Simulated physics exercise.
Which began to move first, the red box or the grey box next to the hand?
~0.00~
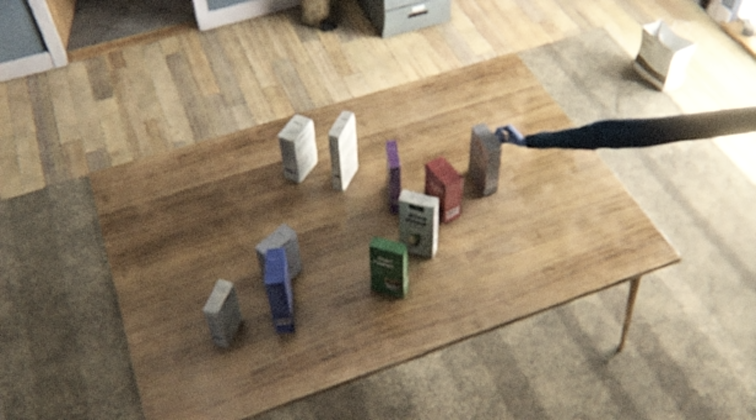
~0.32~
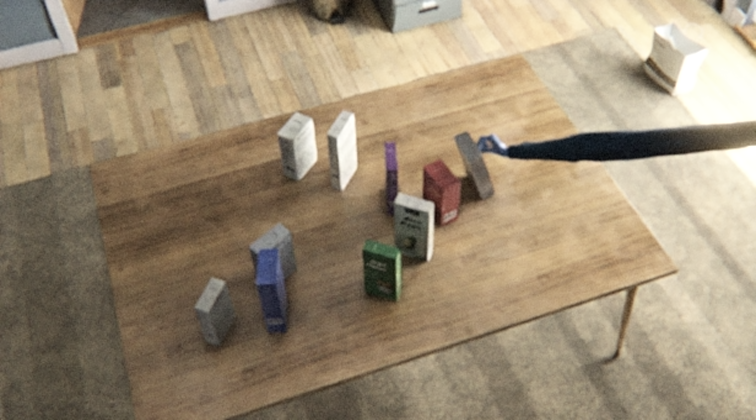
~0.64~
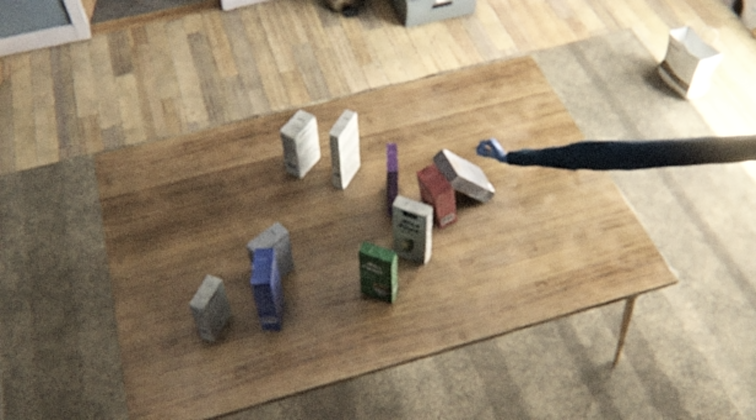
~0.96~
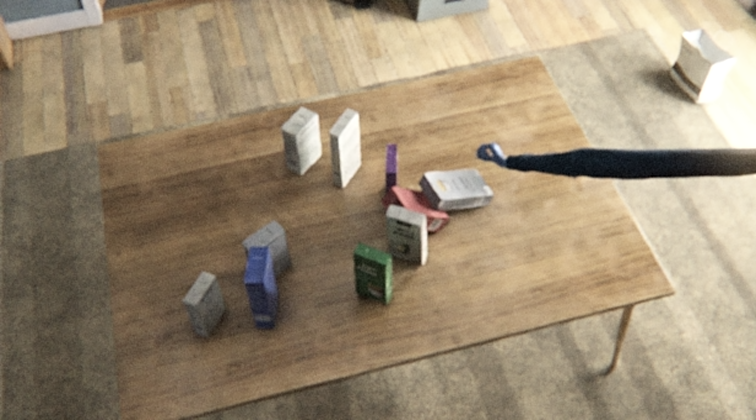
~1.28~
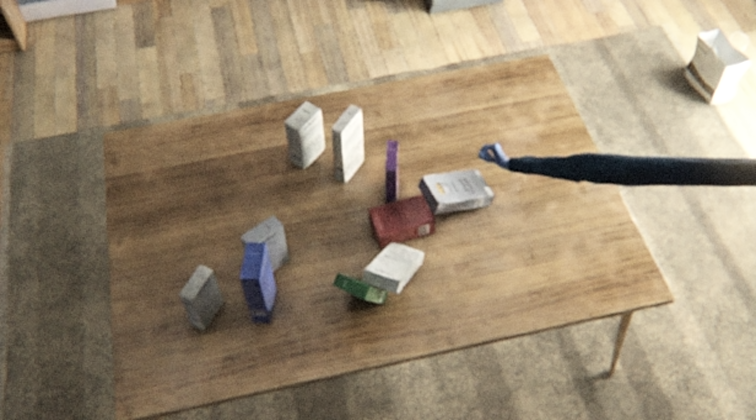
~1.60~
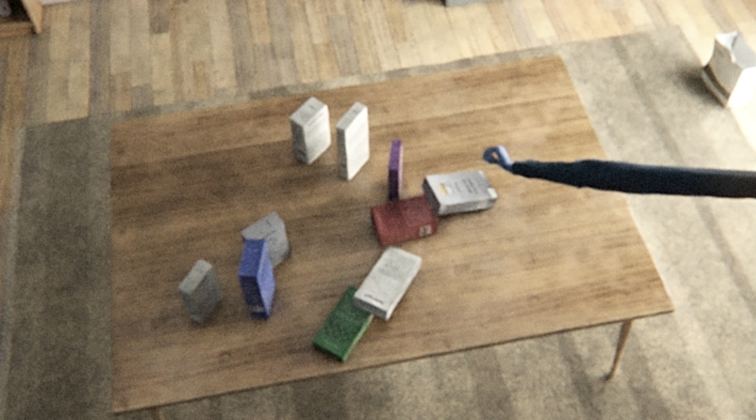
The grey box next to the hand began to move first, tipping to the left, and the red box only started to go over after that.
On a wooden table, a dark-sleeved arm tipped the grey box at the right of a group of standing boxes, and it knocked over the red one, then a white one and the green one toppled, leaving six still upright, including the purple and blue ones.
